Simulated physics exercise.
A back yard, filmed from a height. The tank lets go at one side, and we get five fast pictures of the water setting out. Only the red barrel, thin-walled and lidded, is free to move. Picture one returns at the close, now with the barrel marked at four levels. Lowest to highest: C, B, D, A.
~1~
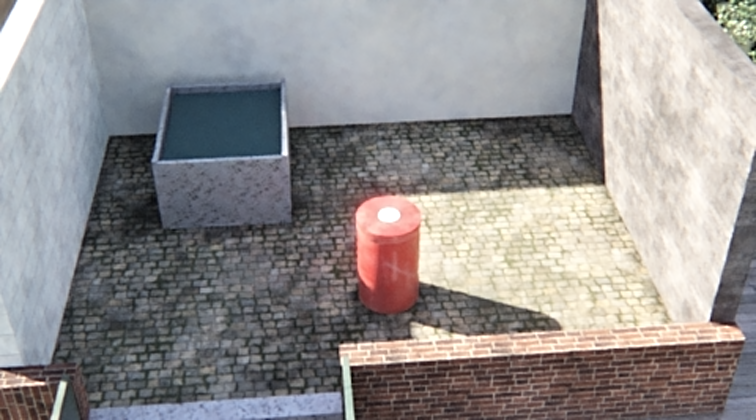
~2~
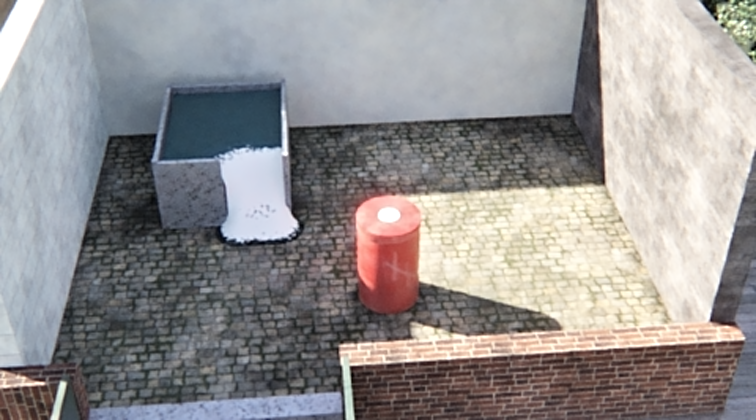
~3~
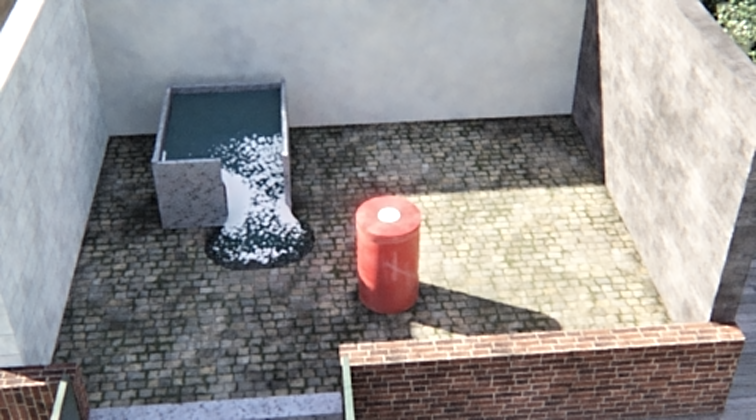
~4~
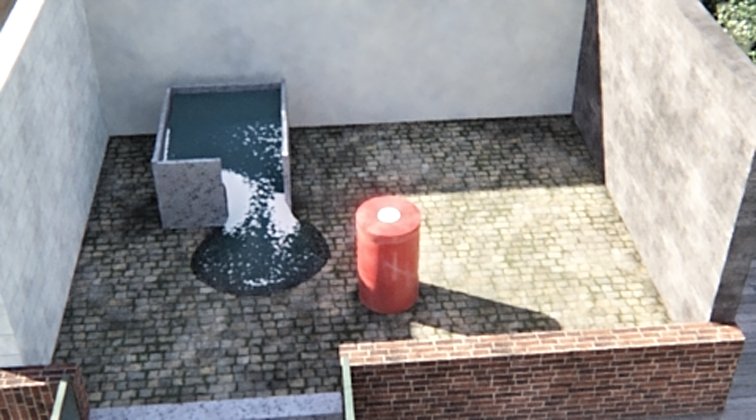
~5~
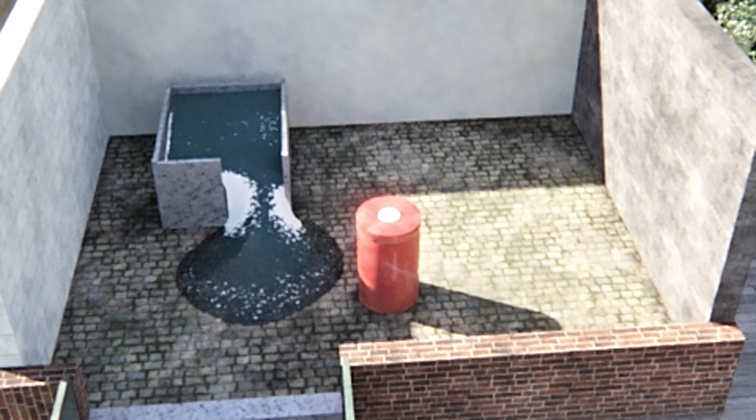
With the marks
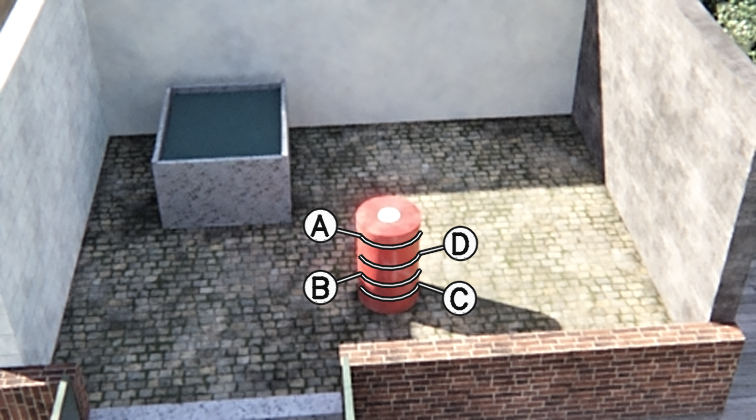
A stone tank pours water through a front gap, and a dark puddle spreads beside a still red barrel.
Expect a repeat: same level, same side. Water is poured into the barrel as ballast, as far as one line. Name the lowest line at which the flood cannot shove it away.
Choose C.
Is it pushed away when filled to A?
No, that is safe.
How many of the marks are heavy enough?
All four.
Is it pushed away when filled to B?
No, not at all.
In white, A at (392, 247); B at (392, 285); C at (392, 299); D at (392, 268); from the bottom up C, B, D, A.
For level A, it does not move.
For level B, it does not move.
For level C, it shifts by a finger or two and stays.
For level D, it does not move.
